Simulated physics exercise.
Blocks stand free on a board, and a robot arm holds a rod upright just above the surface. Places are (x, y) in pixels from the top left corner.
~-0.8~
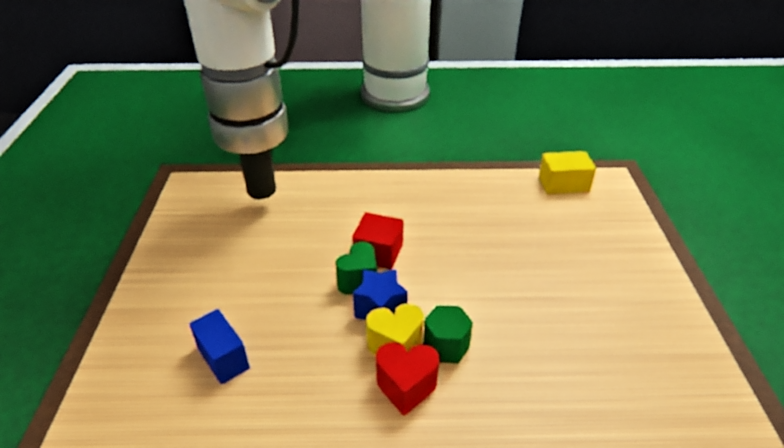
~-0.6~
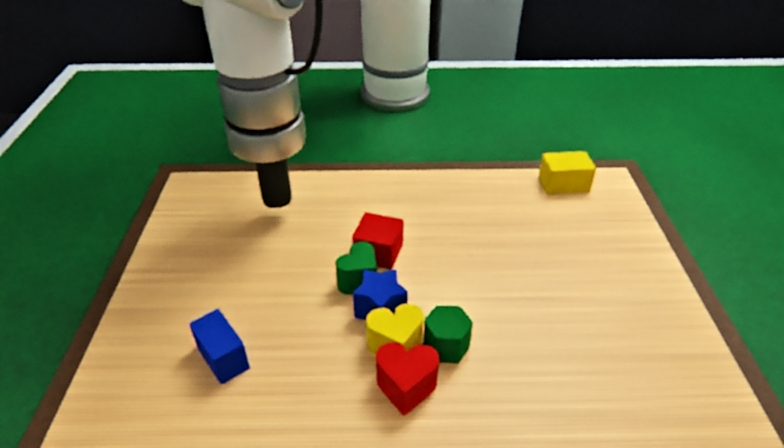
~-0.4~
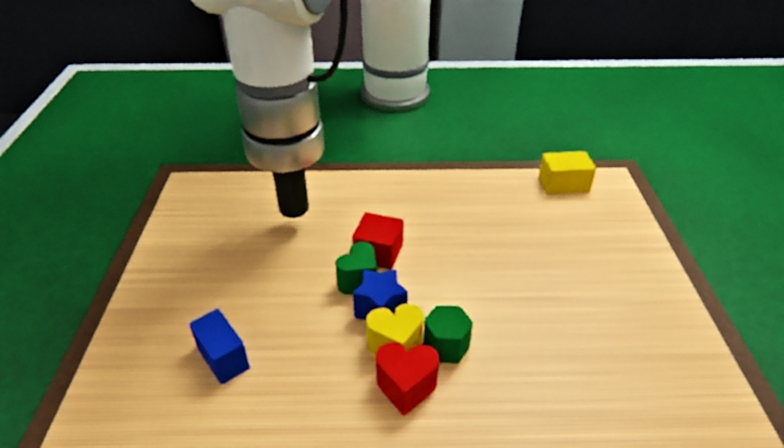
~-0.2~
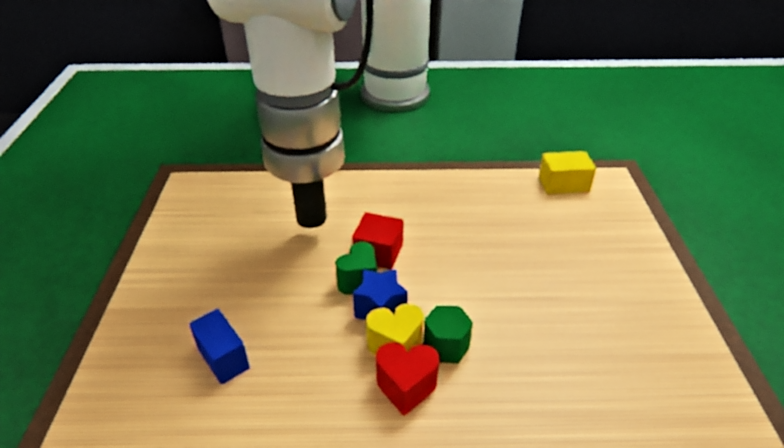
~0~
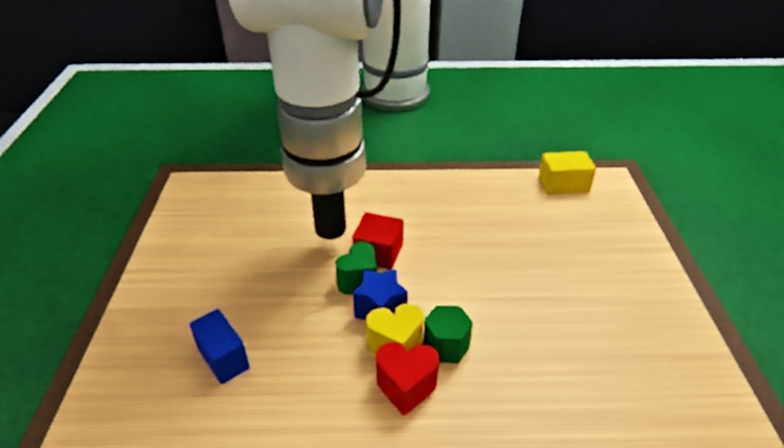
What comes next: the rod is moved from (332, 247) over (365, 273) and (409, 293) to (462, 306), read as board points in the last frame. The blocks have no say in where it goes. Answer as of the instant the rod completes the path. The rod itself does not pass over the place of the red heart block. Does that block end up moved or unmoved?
Displaced, by a centimetre or more.
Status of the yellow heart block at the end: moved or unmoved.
Moved off its spot.
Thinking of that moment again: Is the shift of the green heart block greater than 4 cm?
My answer is yes.
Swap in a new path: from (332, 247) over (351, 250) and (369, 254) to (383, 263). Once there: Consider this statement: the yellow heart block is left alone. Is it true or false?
True
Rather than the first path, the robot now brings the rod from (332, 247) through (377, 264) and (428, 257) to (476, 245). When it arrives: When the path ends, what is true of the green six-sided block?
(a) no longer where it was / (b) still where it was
Answer: B.
What follows on the original path. One third of the way, rod (365, 257); green heart block (365, 271), turned 50° clockwise; red square piece (395, 232), turned 45° anticlockwise; blue star-shaped block (378, 300), turned 30° anticlockwise; yellow heart block (400, 328), turned 15° anticlockwise.
Two thirds of the way, rod (410, 277); green heart block (387, 286), turned 95° clockwise; red square piece (400, 232), turned 60° anticlockwise; blue star-shaped block (385, 321), turned 15° anticlockwise; yellow heart block (404, 353), turned 25° anticlockwise; red heart block (416, 393).
At the end, rod (464, 290); green heart block (387, 286), turned 95° clockwise; red square piece (400, 232), turned 60° anticlockwise; blue star-shaped block (385, 321), turned 15° anticlockwise; yellow heart block (404, 353), turned 25° anticlockwise; red heart block (416, 393).
